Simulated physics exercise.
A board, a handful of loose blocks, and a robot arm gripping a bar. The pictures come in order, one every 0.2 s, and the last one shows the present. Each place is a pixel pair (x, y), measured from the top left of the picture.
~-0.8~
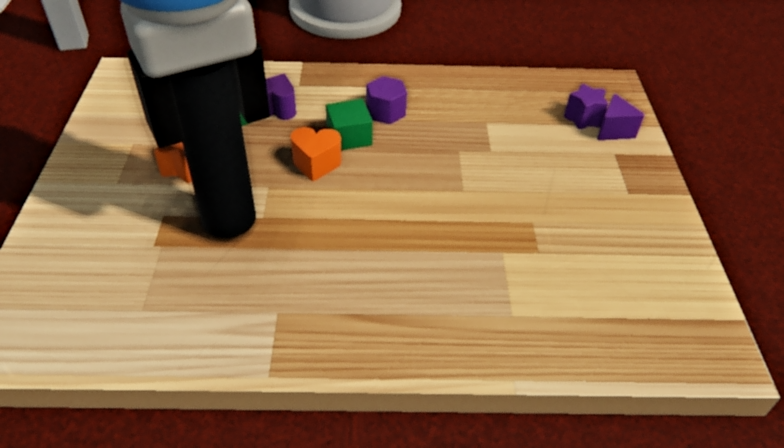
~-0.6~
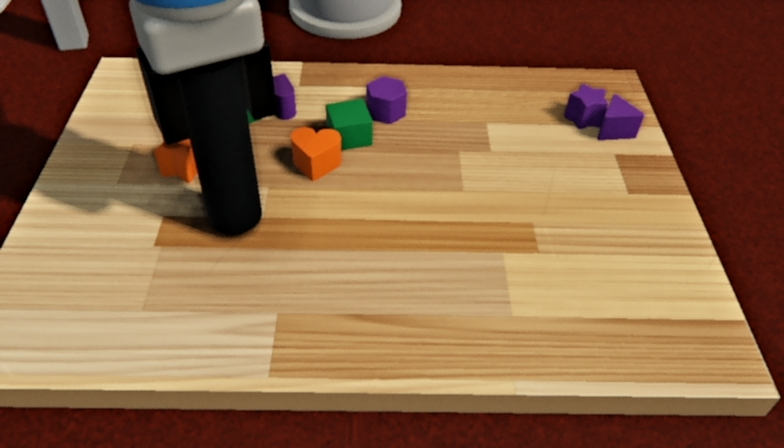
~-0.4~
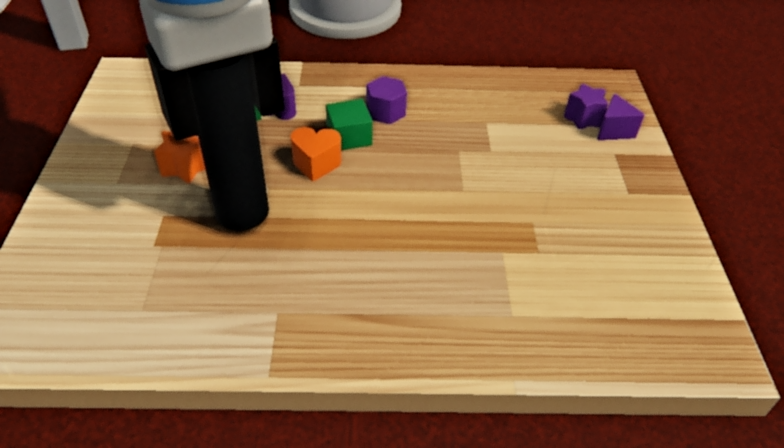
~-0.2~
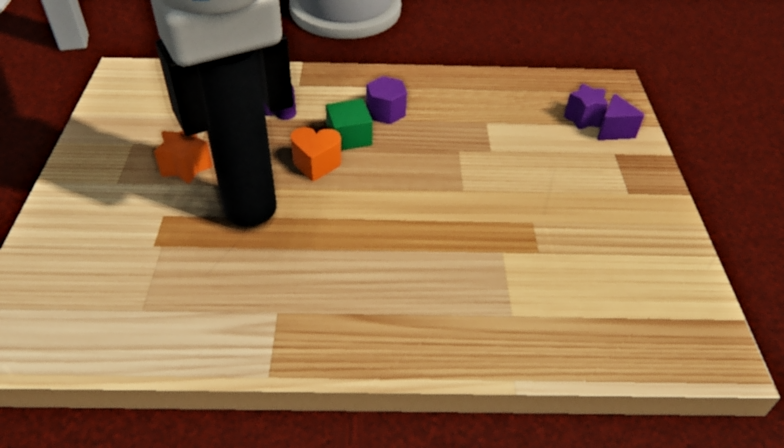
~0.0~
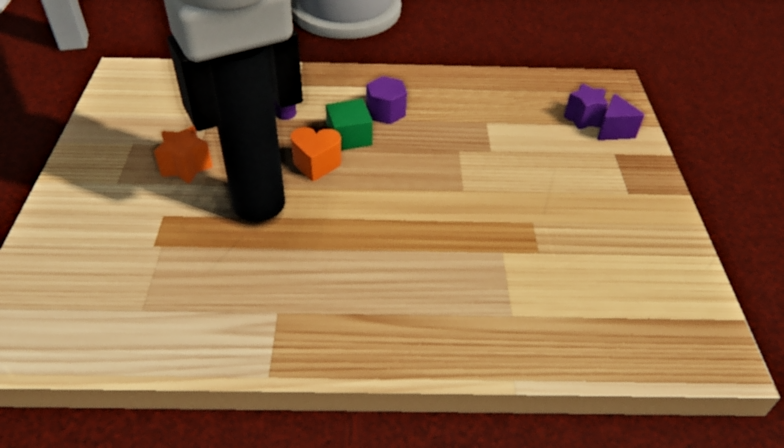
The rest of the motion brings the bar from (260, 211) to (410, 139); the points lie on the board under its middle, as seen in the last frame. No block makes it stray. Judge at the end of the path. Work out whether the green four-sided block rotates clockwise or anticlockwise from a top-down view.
It spins with the clock.
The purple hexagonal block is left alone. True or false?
Verdict: True.
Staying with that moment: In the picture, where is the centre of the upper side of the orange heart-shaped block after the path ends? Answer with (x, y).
The spot you're after is about (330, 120) in the image.
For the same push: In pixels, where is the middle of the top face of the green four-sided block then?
Its top middle will sit at (348, 98).
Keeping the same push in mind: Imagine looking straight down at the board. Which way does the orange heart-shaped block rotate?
Looking from above, the answer is counterclockwise.
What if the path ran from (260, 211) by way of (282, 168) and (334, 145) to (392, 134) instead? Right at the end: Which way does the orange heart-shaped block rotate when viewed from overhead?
Rotation: Clockwise.
The first path, step by step. One third of the way, bar (315, 178); orange heart-shaped block (321, 131), turned 30° anticlockwise; green four-sided block (351, 106), turned 20° clockwise.
Two thirds of the way, bar (365, 154); orange heart-shaped block (330, 120), turned 90° anticlockwise; green four-sided block (348, 98), turned 60° clockwise.
At the end, bar (410, 131); orange heart-shaped block (330, 120), turned 90° anticlockwise; green four-sided block (348, 98), turned 60° clockwise; purple hexagonal block in place.
